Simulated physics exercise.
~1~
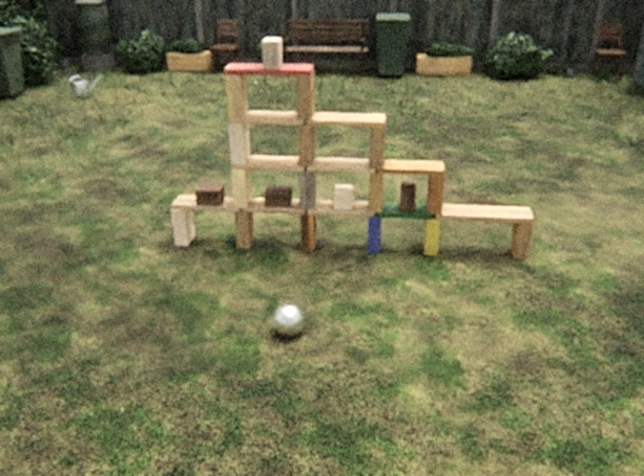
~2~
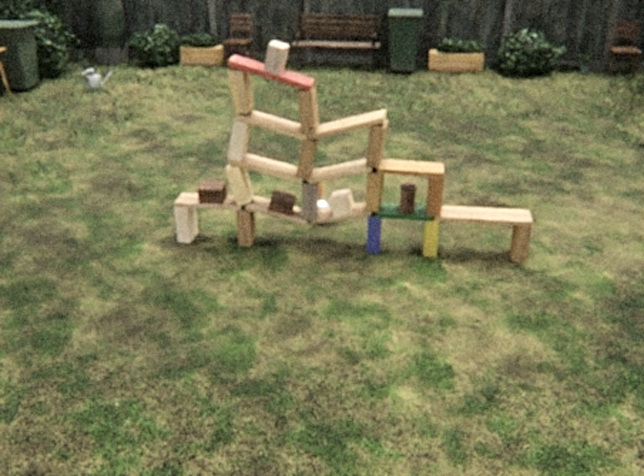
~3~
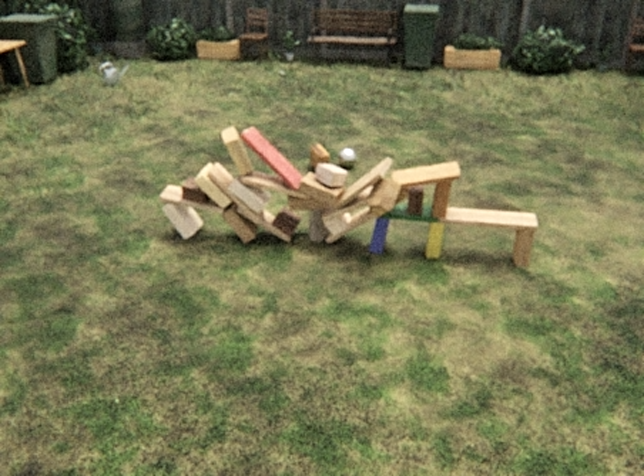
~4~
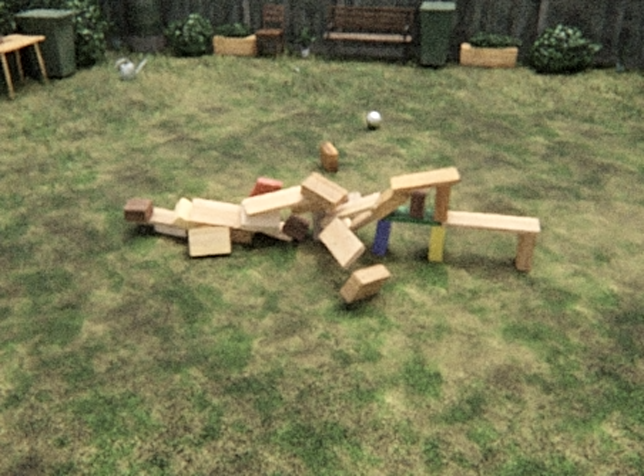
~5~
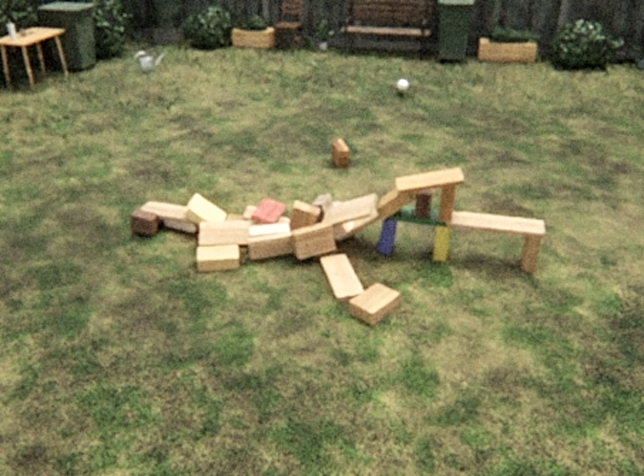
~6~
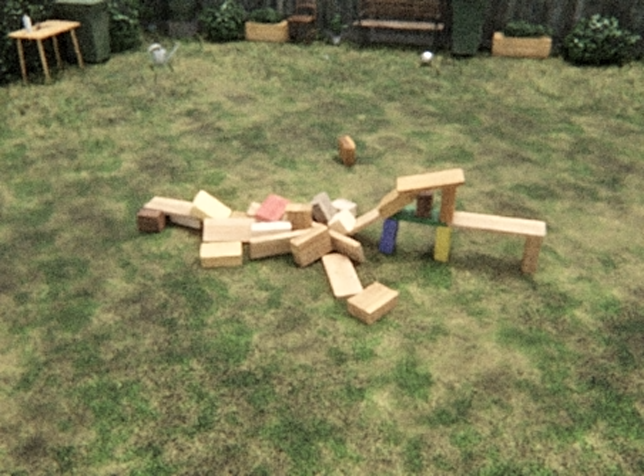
A wooden block tower collapses as a steel ball rolls through, leaving its right end standing.
